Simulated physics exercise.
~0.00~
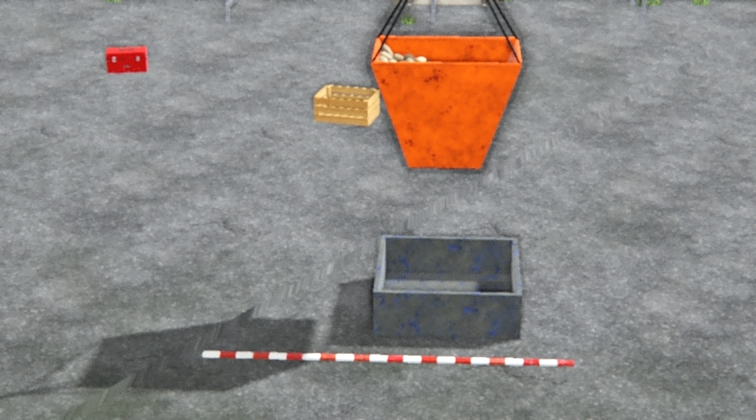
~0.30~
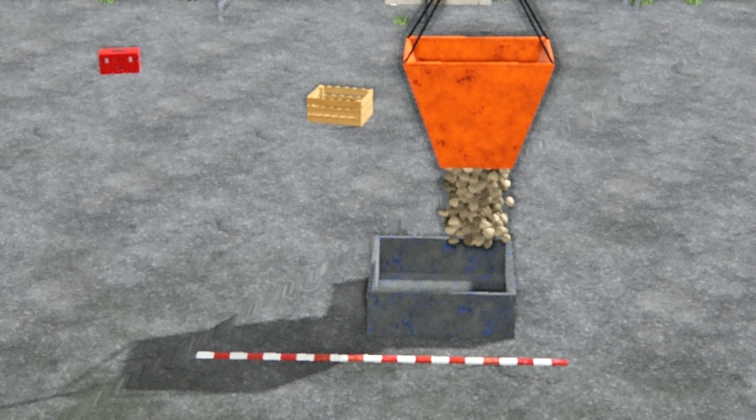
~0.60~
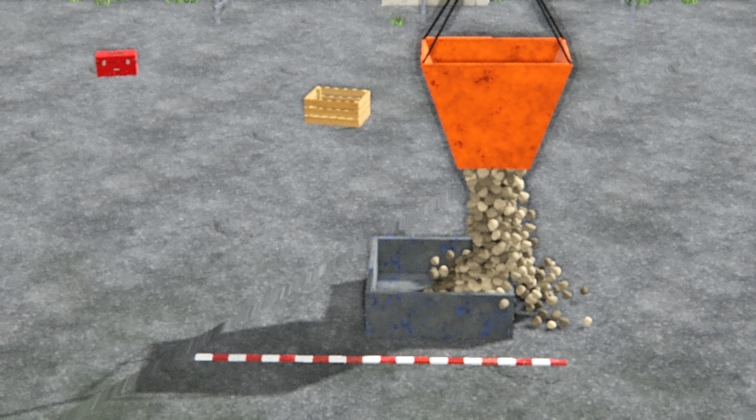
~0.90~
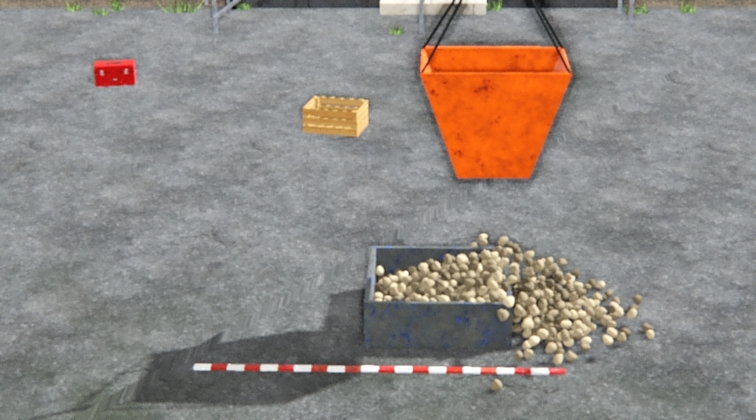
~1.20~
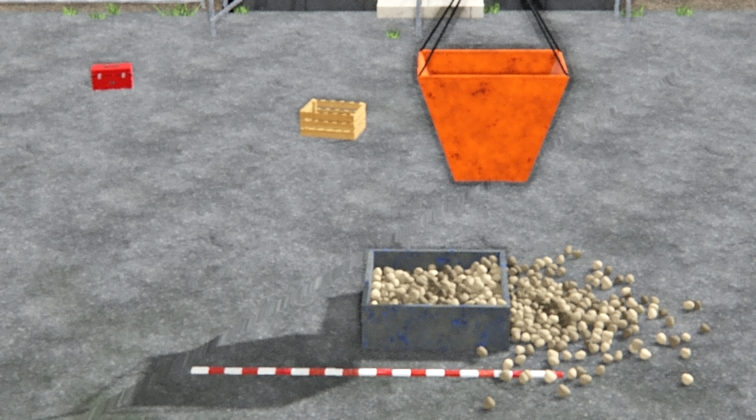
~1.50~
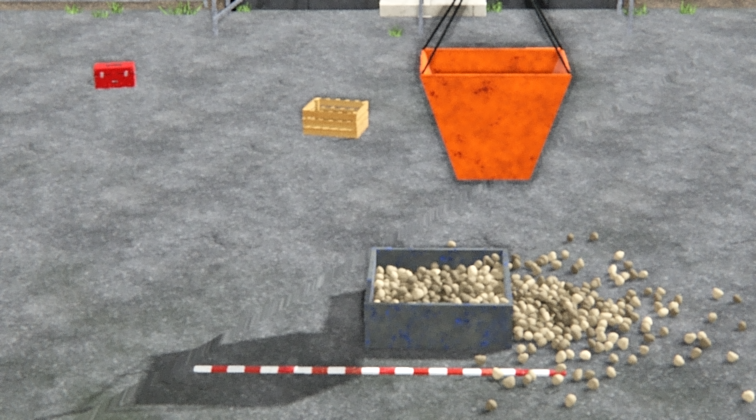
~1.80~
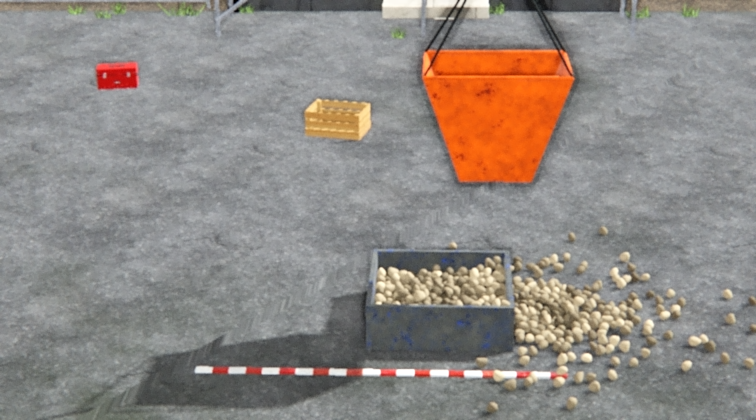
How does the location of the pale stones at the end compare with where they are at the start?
At the start the stones are up inside the orange skip, while at the end they lie lower down and farther right, mostly in the dark bin with the rest scattered on the ground to its right.
In this clip, an orange crane skip moves right above a dark bin and releases rounded, pale stones from its bottom. They pour down, most landing in the bin while the rest spill over its right side and scatter across the grey ground, leaving the skip empty.
